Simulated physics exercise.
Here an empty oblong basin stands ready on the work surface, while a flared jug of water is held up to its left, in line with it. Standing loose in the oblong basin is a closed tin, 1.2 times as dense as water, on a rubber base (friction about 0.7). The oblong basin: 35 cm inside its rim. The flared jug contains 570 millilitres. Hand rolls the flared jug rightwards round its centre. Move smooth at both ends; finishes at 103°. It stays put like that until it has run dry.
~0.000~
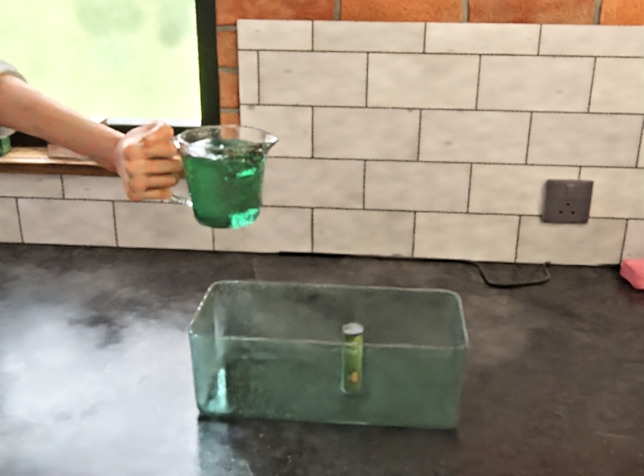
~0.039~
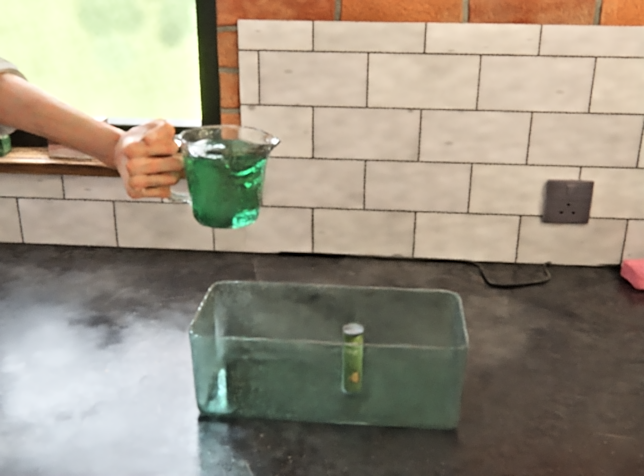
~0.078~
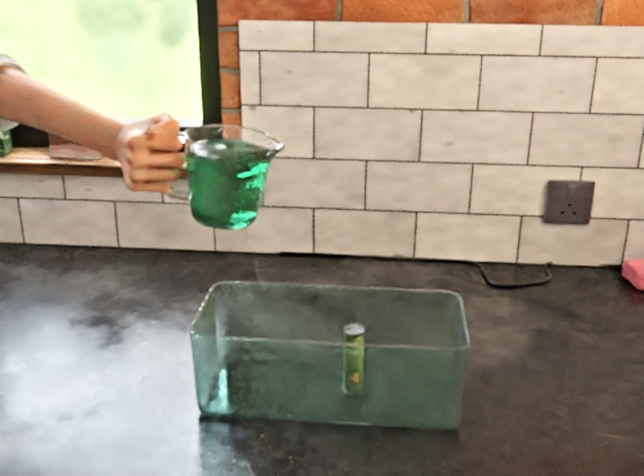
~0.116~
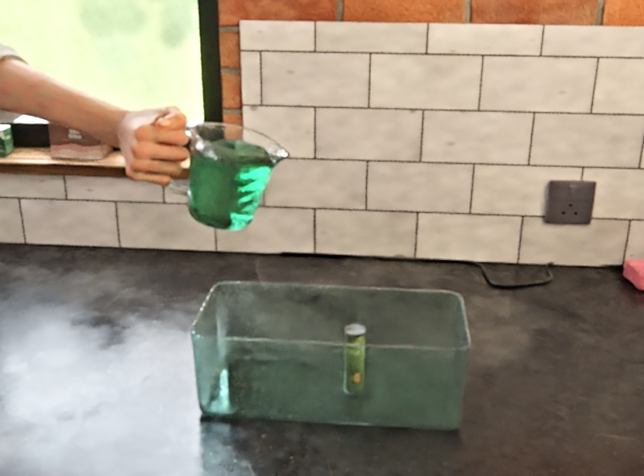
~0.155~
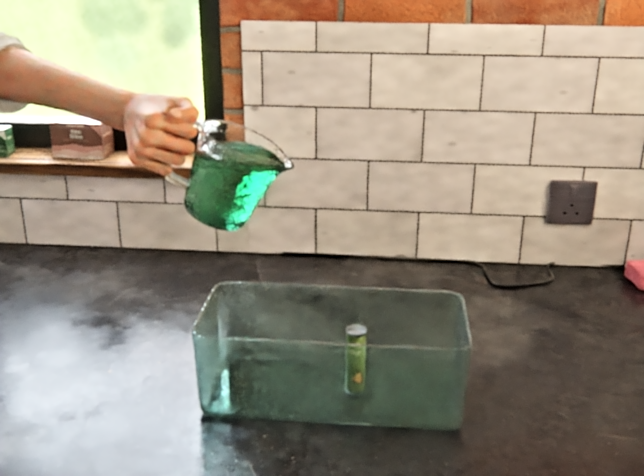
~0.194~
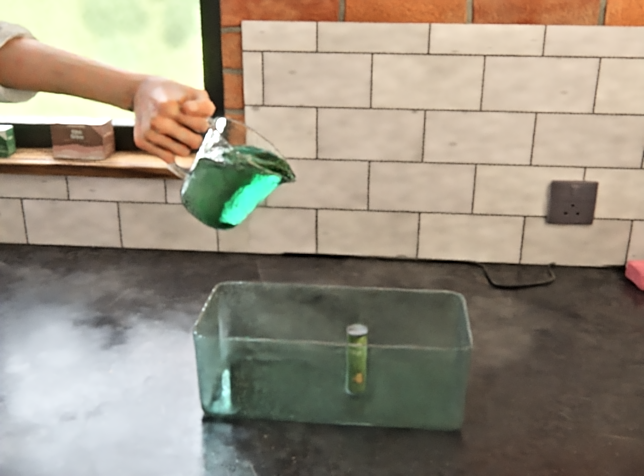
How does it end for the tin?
It's going to overturn.
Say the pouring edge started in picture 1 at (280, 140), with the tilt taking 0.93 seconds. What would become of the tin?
It tumbles.
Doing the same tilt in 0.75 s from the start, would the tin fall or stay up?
In that case the tin overturns.
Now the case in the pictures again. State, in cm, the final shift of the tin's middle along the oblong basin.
Net tin displacement: Roughly 9.0 cm.
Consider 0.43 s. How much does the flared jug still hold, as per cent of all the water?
Roughly 42 %.
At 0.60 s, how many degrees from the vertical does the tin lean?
The tilt comes to near 10°.
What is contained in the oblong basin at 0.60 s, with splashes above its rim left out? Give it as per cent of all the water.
About 74 %.
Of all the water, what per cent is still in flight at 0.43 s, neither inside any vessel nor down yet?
Near 42 per cent at that moment.
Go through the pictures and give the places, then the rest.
In the first picture, it leans 0°; its right rim is at (279, 139); the water meets the walls at (185, 147) and (267, 150); the oblong basin's rim runs from (201, 307) to (463, 319); the tin's top is at (353, 332).
In the second picture, it leans 2°; its right rim is at (281, 141); the water meets the walls at (187, 147) and (268, 151).
In the third picture, it leans 7°; its right rim is at (285, 147); the water meets the walls at (192, 145) and (270, 152).
In the fourth picture, it leans 14°; its right rim is at (290, 155); the water meets the walls at (195, 144) and (276, 156).
In the fifth picture, it leans 24°; its right rim is at (295, 166); the water meets the walls at (199, 150) and (284, 160).
In the sixth picture, it leans 36°; its right rim is at (297, 180); the water meets the walls at (197, 161) and (294, 171); 1 per cent is over the edge.
After 0.43 s the tilt is 100° and 42 per cent is still to pour; the tin stands where it began.
After 0.60 s the tilt is 103° and 8 per cent is still to pour; the tin leans 10°.
After 0.78 s the tilt is 103° and 1 per cent is still to pour; the tin lies on its side.
After 0.98 s the tilt is 103° and 0 per cent is still to pour; the tin lies on its side.
In the end the tin lies on its side.
